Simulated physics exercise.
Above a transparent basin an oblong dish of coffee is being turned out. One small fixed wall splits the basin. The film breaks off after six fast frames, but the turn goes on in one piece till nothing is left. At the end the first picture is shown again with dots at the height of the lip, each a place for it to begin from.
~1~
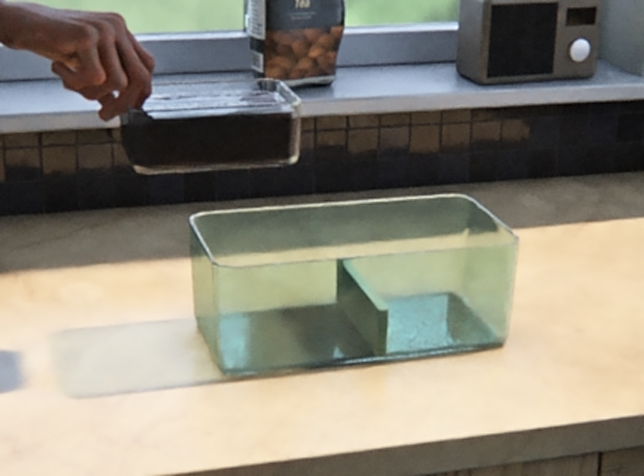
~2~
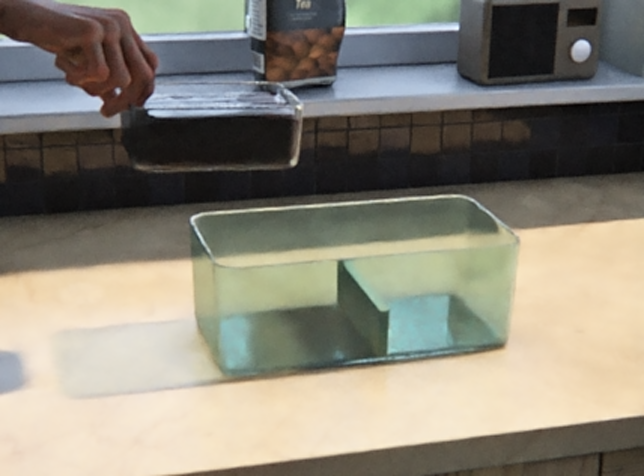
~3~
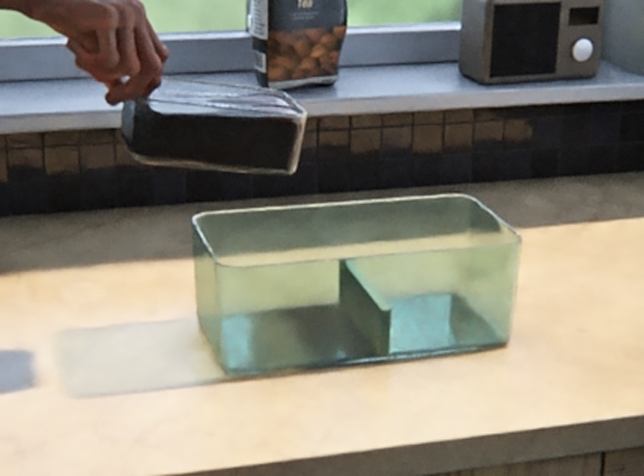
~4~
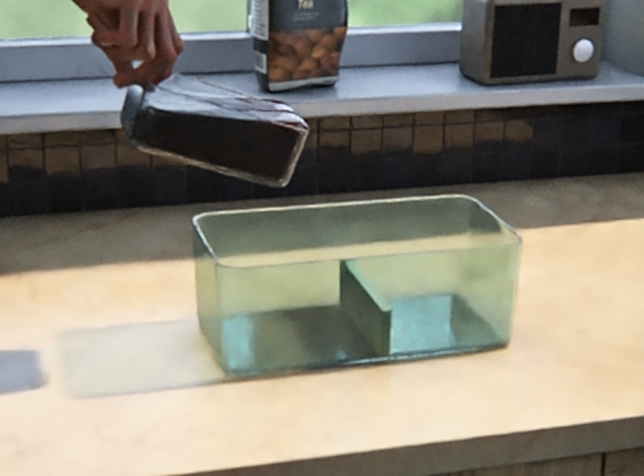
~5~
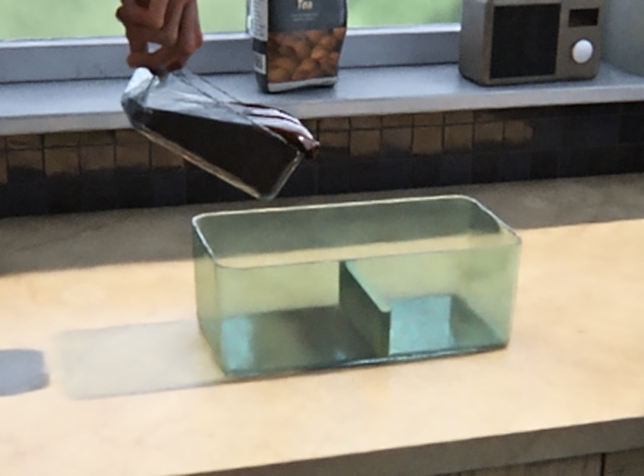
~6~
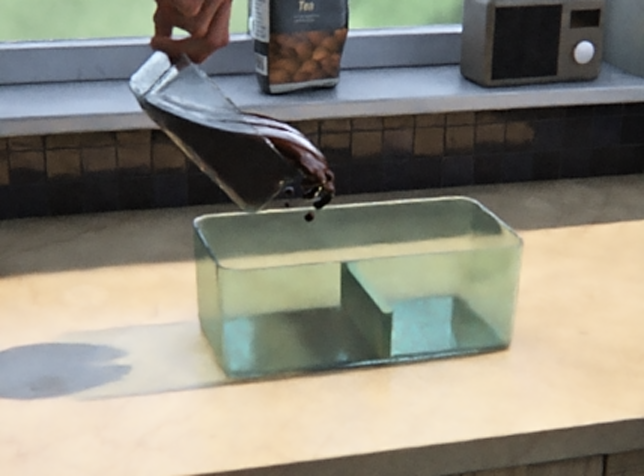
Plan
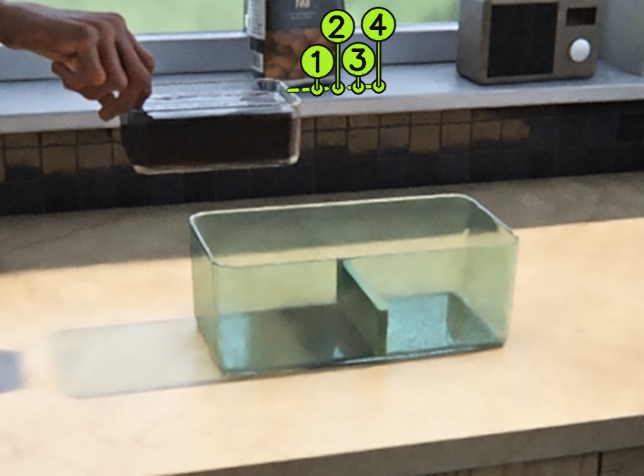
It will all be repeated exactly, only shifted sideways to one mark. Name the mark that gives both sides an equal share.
Best: 1.
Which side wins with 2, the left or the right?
The right one.
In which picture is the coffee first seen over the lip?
In picture 4.
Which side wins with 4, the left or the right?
The right one.
In lime, 1 at (317, 89); 2 at (337, 88); 3 at (358, 87); 4 at (378, 86).
If 1 is chosen, about 50 % ends left of the wall and 47 % right of it; 3 % is lost outside.
If 2 is chosen, about 30 % ends left of the wall and 68 % right of it.
If 3 is chosen, about 23 % ends left of the wall and 73 % right of it; 4 % is lost outside.
If 4 is chosen, about 18 % ends left of the wall and 78 % right of it; 4 % is lost outside.
